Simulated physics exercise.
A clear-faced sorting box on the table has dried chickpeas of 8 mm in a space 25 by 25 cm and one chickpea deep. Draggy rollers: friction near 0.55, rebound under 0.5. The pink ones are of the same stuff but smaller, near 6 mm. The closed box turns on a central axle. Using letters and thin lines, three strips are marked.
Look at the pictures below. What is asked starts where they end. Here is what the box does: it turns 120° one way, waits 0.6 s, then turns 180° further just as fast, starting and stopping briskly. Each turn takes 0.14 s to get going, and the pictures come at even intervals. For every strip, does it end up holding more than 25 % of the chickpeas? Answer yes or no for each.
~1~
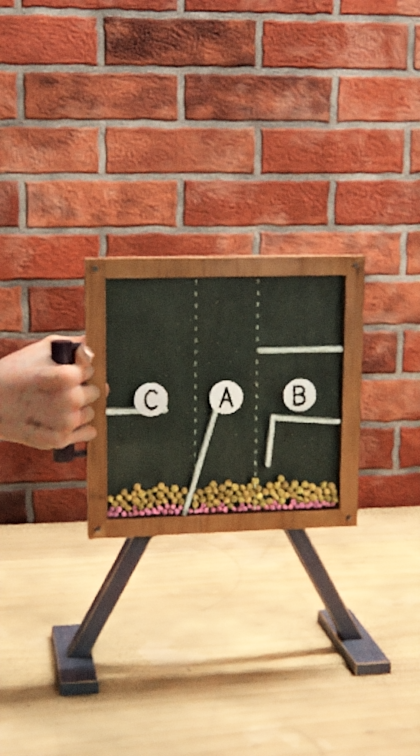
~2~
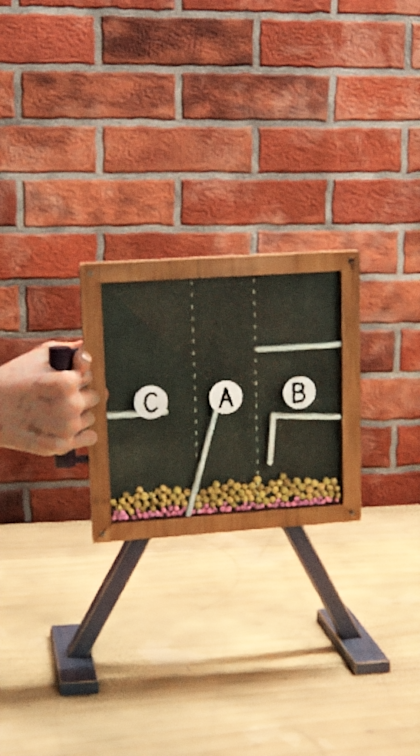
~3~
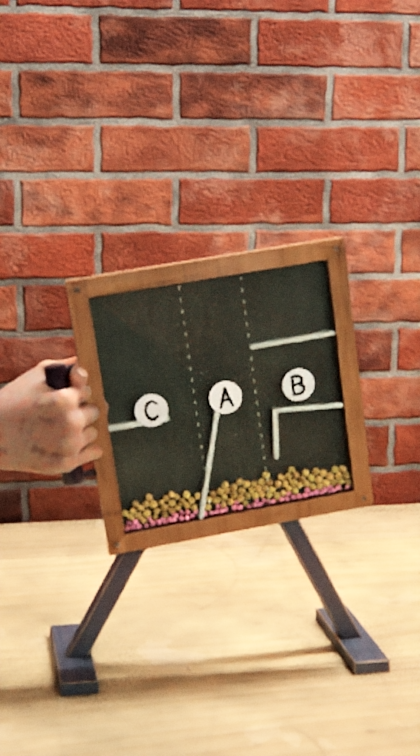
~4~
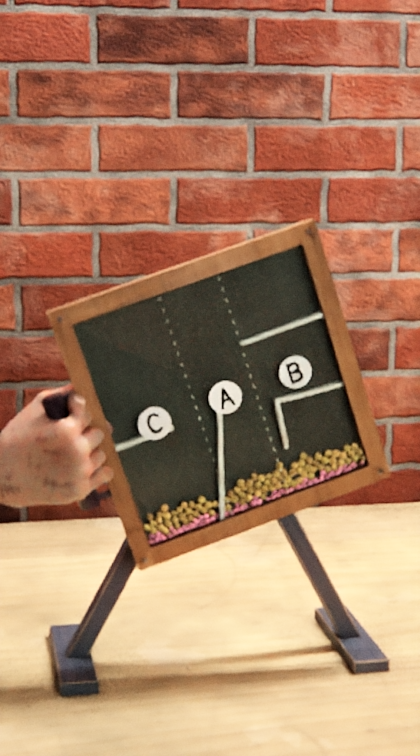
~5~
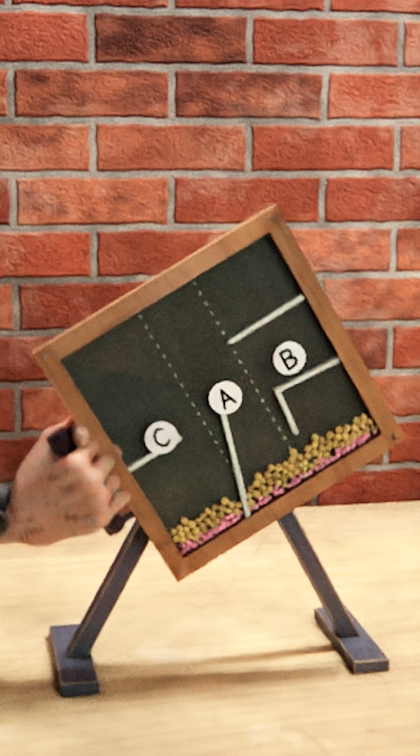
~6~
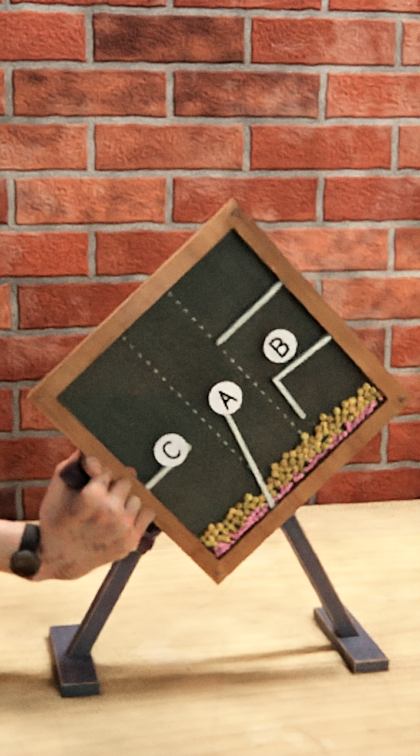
Strip A: No; strip B: Yes; strip C: No.
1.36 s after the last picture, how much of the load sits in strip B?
Share: Near 30 %.
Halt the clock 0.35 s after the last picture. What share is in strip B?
Share: Some 10 %.
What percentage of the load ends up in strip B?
Roughly 75%.
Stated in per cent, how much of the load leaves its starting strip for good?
50 %.
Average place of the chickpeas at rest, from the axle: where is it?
Some 5 cm right and 6 cm below.
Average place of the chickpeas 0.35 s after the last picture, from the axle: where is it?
About 9 cm right and 2 cm above.
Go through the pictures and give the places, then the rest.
The first picture shows level; about 140 chickpeas; load centre (225, 500); top chickpea (281, 479); A (226, 397), B (300, 395), C (151, 400).
The second picture shows turned 2° anticlockwise; load centre (228, 499); top chickpea (283, 477).
The third picture shows turned 8° anticlockwise; load centre (238, 498); top chickpea (291, 470); wall ends (276, 456), (220, 389), (167, 418), (252, 346).
The fourth picture shows turned 18° anticlockwise; load centre (255, 493); top chickpea (354, 447).
The fifth picture shows turned 31° anticlockwise; load centre (275, 484); top chickpea (364, 418).
The sixth picture shows turned 43° anticlockwise; load centre (293, 470); top chickpea (367, 387); A (226, 398), B (280, 346), C (171, 450).
Then, 0.35 s later than the last picture, it stands 120° anticlockwise; the chickpeas' middle is 9 cm right of and 2 cm above the centre; A 55 %, B 10 %, C 35 %.
Then, 1.36 s later than the last picture, it has come round 210° anticlockwise; the chickpeas' middle is 5 cm right of and level with the centre; A 5 %, B 30 %, C 65 %.
Then, 1.76 s later than the last picture, it has come round 300° anticlockwise; the chickpeas' middle is 5 cm right of and 5 cm below the centre; A 15 %, B 75 %, C 10 %.
All still 2.7 s after it, it has come round 300° anticlockwise; A 10 %, B 75 %, C 10 %.
